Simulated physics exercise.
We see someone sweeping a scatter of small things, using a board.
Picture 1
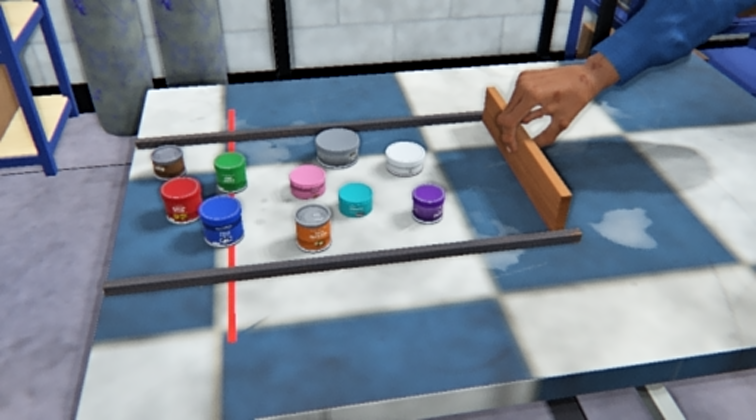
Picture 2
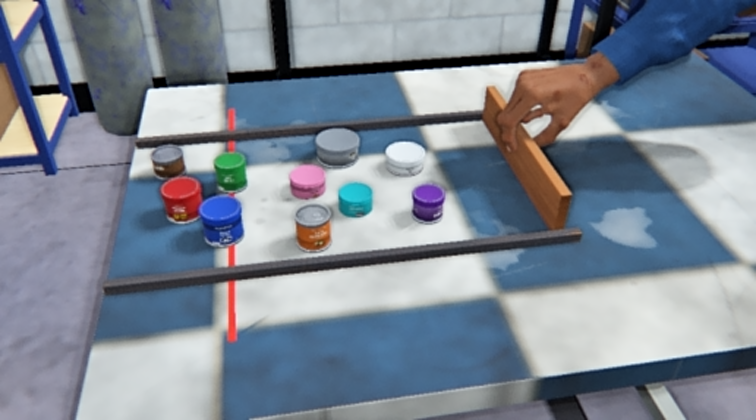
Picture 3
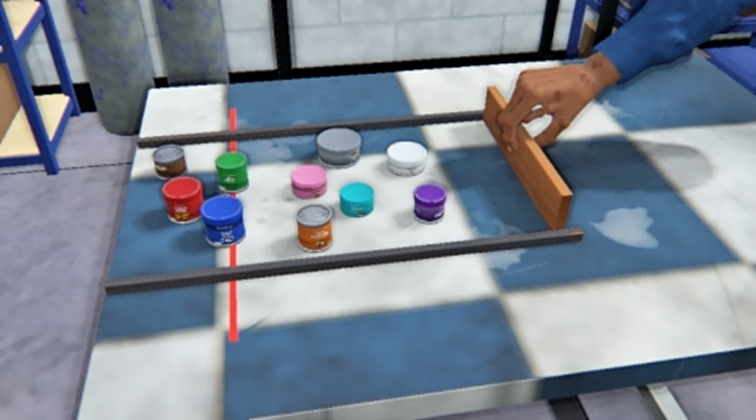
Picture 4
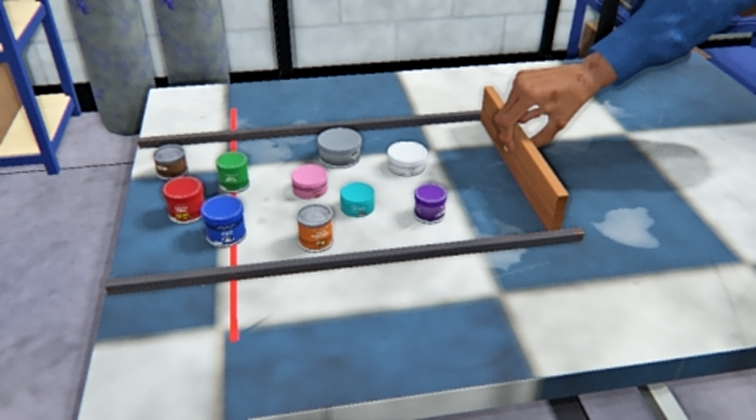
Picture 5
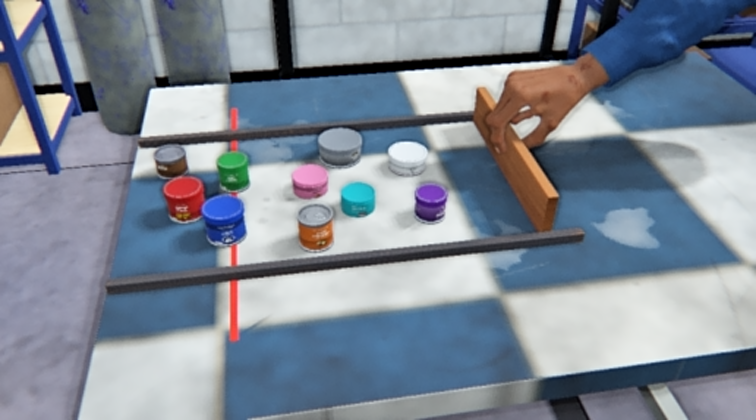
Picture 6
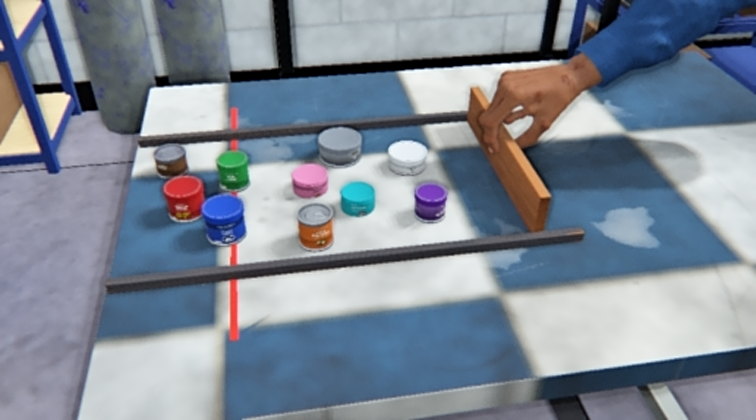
A hand slides a wooden board slightly left while the colourful paint pots stay still.
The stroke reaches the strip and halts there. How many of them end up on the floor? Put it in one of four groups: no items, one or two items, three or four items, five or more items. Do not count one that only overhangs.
Count off: Nought.
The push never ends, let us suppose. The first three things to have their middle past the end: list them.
In sequence: The red pot, the brown tin and the green tin.
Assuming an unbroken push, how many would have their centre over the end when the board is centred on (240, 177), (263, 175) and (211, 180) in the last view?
Respectively, 0, 0 and 0.
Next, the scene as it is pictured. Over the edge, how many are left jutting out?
Things overhanging at the end: 0.
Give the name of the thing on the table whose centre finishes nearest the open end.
The answer is the red pot.
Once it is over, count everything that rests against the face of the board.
That would be 5 of them.
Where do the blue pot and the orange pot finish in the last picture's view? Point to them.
Blue pot: About (177, 225); orange pot: About (214, 246).
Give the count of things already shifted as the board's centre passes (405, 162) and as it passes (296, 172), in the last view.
In order, the tallies are 2 and 6.
Early on, none off yet; brown tin at rest near (171, 162); red pot at rest near (185, 200); blue pot at rest near (225, 221).
Finally, the number that fall off is zero.
